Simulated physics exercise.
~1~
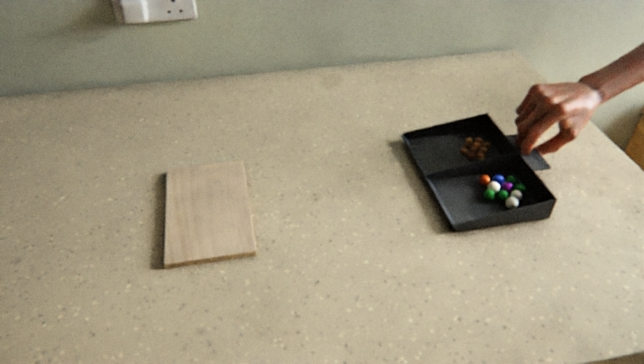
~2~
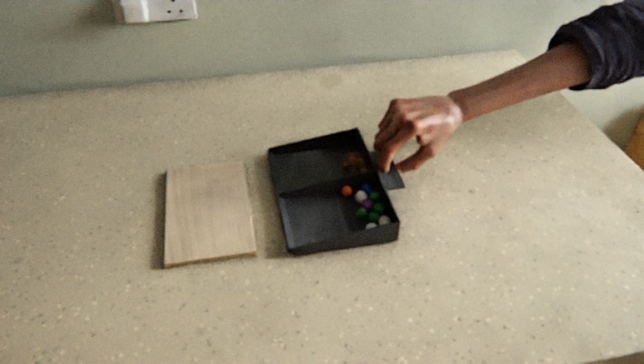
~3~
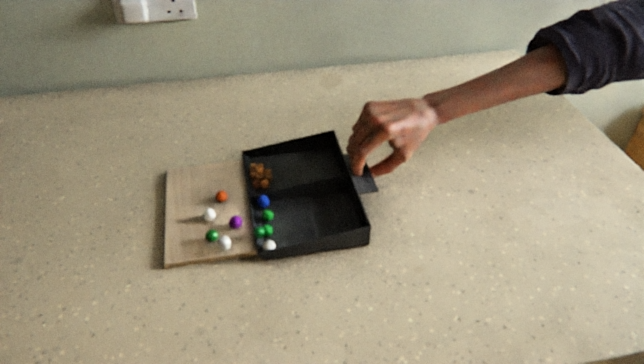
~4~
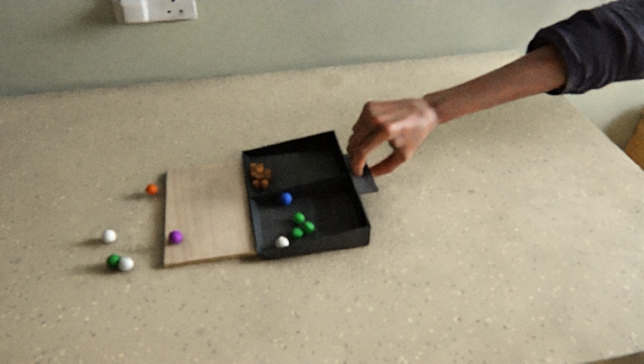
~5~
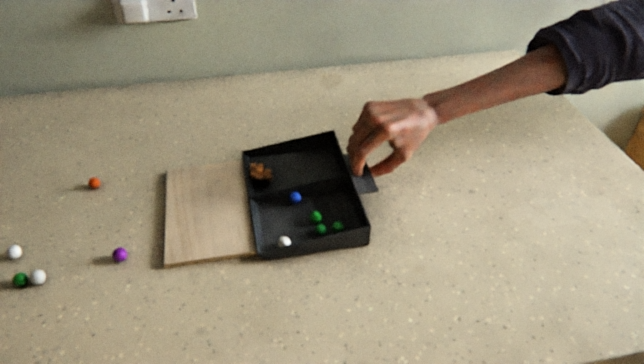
A hand sliding a black divided tray left into a flat board, some coloured balls rolling out across it onto the table.
